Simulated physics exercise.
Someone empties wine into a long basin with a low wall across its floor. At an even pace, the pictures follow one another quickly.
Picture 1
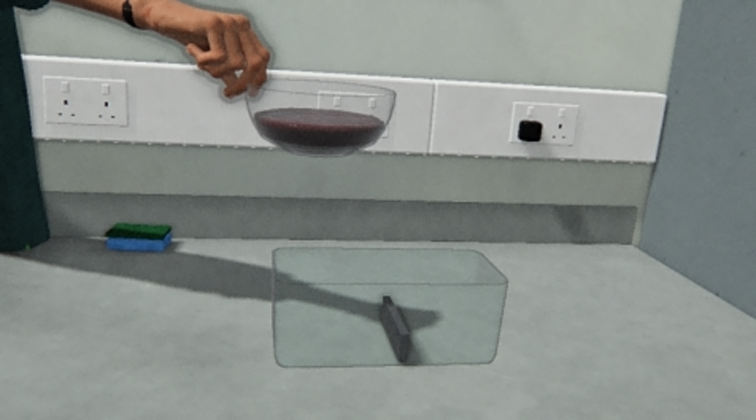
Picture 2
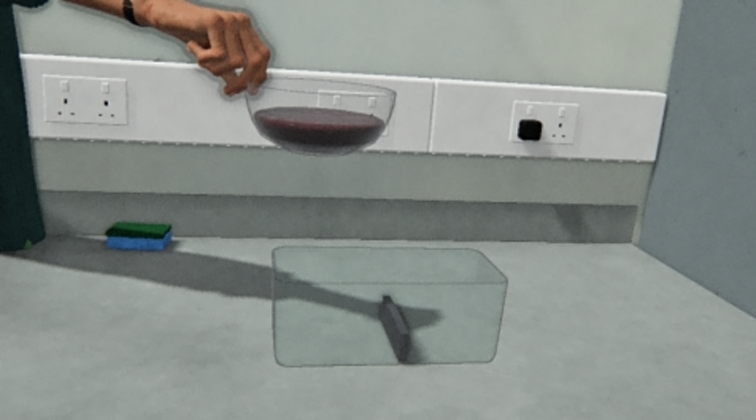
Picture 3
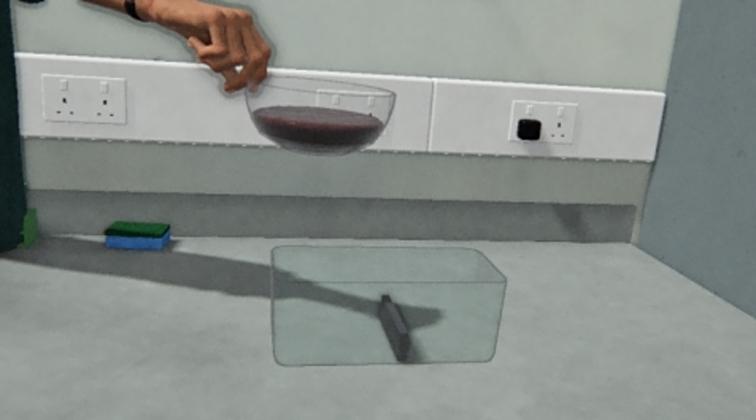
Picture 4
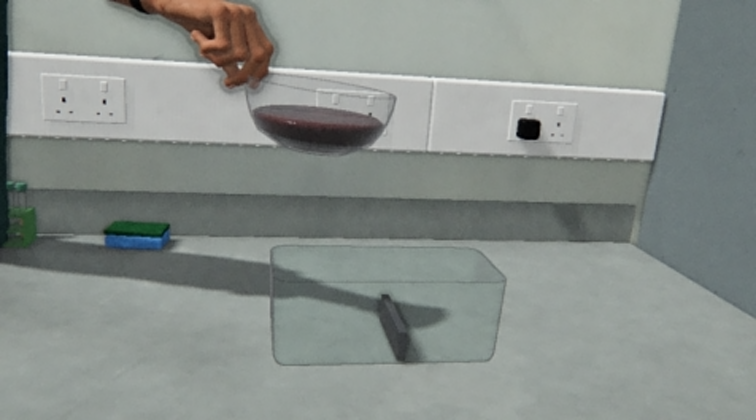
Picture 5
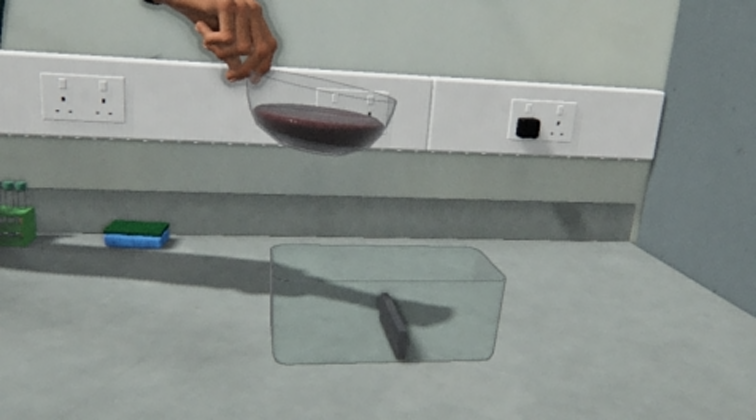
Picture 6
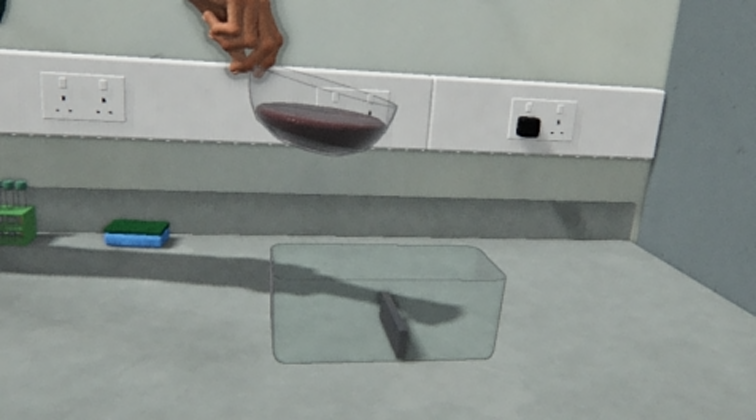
A hand slowly tilts a glass bowl of dark red wine above a clear basin.
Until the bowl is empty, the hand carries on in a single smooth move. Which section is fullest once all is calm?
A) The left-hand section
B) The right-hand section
(B) The right-hand section.
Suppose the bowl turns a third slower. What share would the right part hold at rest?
I'd say close to 75 %.
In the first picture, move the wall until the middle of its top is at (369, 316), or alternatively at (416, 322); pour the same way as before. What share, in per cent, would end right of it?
Case 1: 80 %; case 2: 35 %.
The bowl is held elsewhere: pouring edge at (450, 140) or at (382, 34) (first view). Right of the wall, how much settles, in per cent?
Roughly 85 per cent, then roughly 55 per cent.
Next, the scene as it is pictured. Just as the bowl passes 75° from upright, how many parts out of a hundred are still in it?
Around 45 in a hundred has not poured out yet.
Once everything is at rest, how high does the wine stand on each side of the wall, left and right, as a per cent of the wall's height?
It settles around 30 on the left side and around 60 on the right side.
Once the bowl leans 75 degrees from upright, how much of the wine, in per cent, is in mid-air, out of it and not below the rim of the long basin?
Around 50 %.
A moment on, the tilt is 75° and 43 per cent is still to pour, 0 is left of the wall and 7 right of it.
Next, the tilt is 110° and 1 per cent is still to pour, 26 is left of the wall and 62 right of it.
Then the tilt is 114° and 0 per cent is still to pour, 38 is left of the wall and 61 right of it.
Later the tilt is 114° and 0 per cent is still to pour, 38 is left of the wall and 61 right of it.
At rest 38 per cent lies left of the wall, 61 right of it and 1 outside.
